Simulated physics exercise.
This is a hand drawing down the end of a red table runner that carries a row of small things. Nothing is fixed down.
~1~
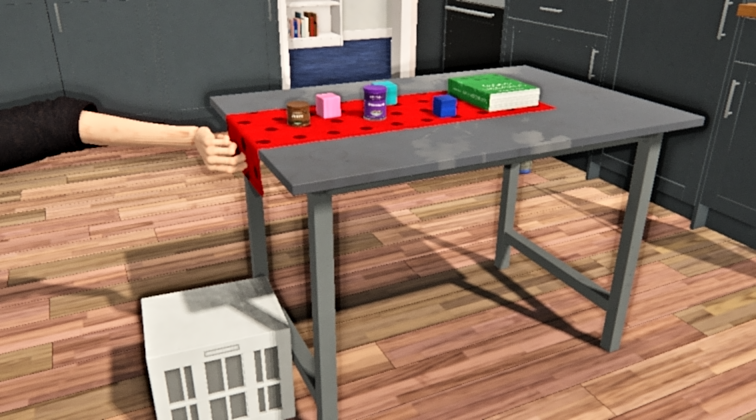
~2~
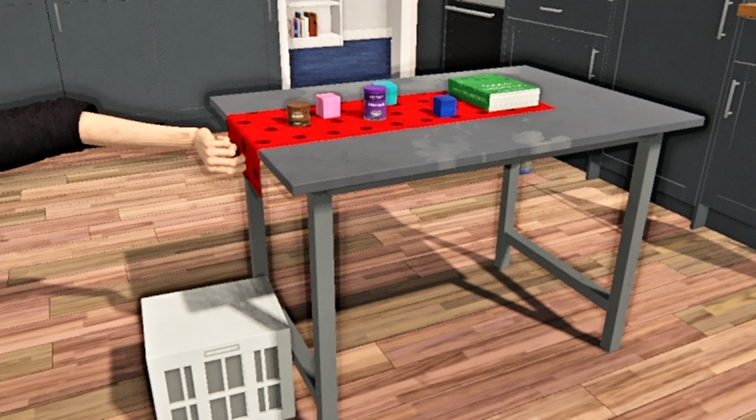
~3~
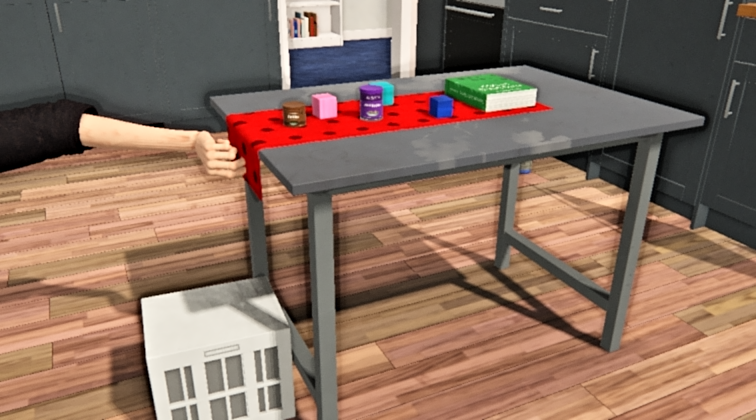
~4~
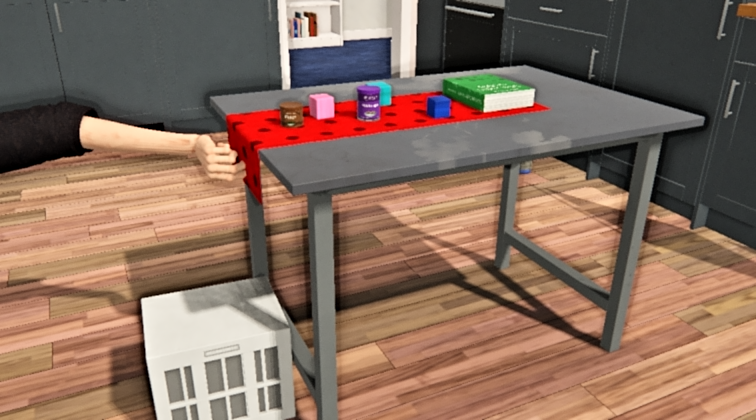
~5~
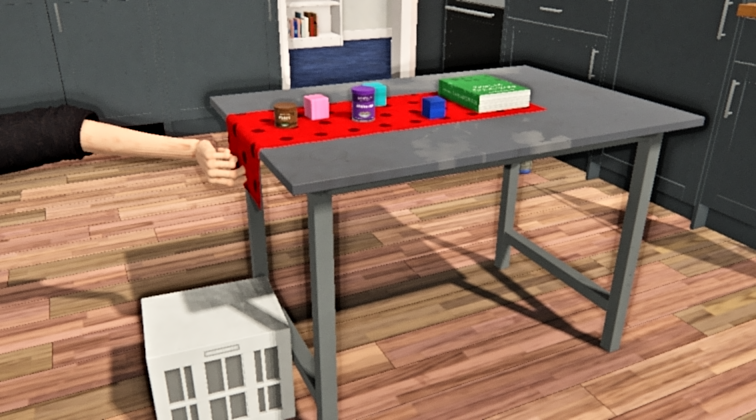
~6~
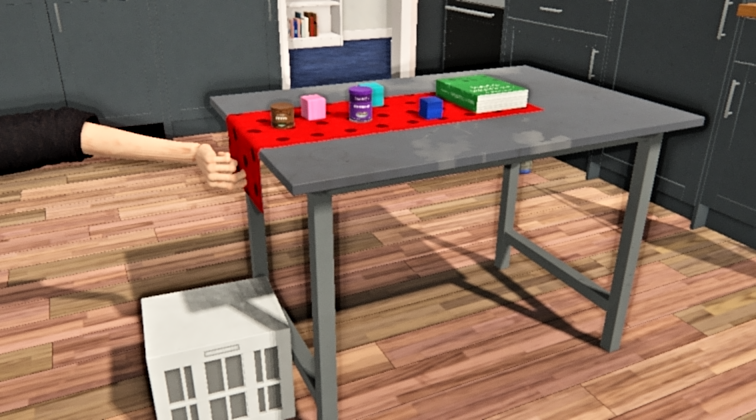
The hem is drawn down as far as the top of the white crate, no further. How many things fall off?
Over the edge go three.
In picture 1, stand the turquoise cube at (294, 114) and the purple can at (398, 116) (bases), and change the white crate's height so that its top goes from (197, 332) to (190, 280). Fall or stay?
The turquoise cube drops off, the purple can survives.
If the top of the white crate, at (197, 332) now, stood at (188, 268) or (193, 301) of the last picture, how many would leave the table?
Then 1 and 2.
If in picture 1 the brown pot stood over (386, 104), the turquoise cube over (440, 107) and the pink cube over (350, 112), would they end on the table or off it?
The brown pot remains up, the turquoise cube survives, the pink cube goes over.
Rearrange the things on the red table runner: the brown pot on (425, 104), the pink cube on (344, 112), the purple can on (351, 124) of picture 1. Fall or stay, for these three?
The brown pot holds on, the pink cube tumbles off, the purple can drops off.
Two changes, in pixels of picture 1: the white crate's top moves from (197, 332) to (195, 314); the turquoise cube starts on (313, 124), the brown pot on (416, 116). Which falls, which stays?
The turquoise cube goes over; the brown pot remains up.
Soon after, hem near (249, 252); brown pot gone.
After that, hem near (250, 285); brown pot and pink cube gone.
In the end, hem on the crate; brown pot, pink cube and purple can gone. The table loses three.
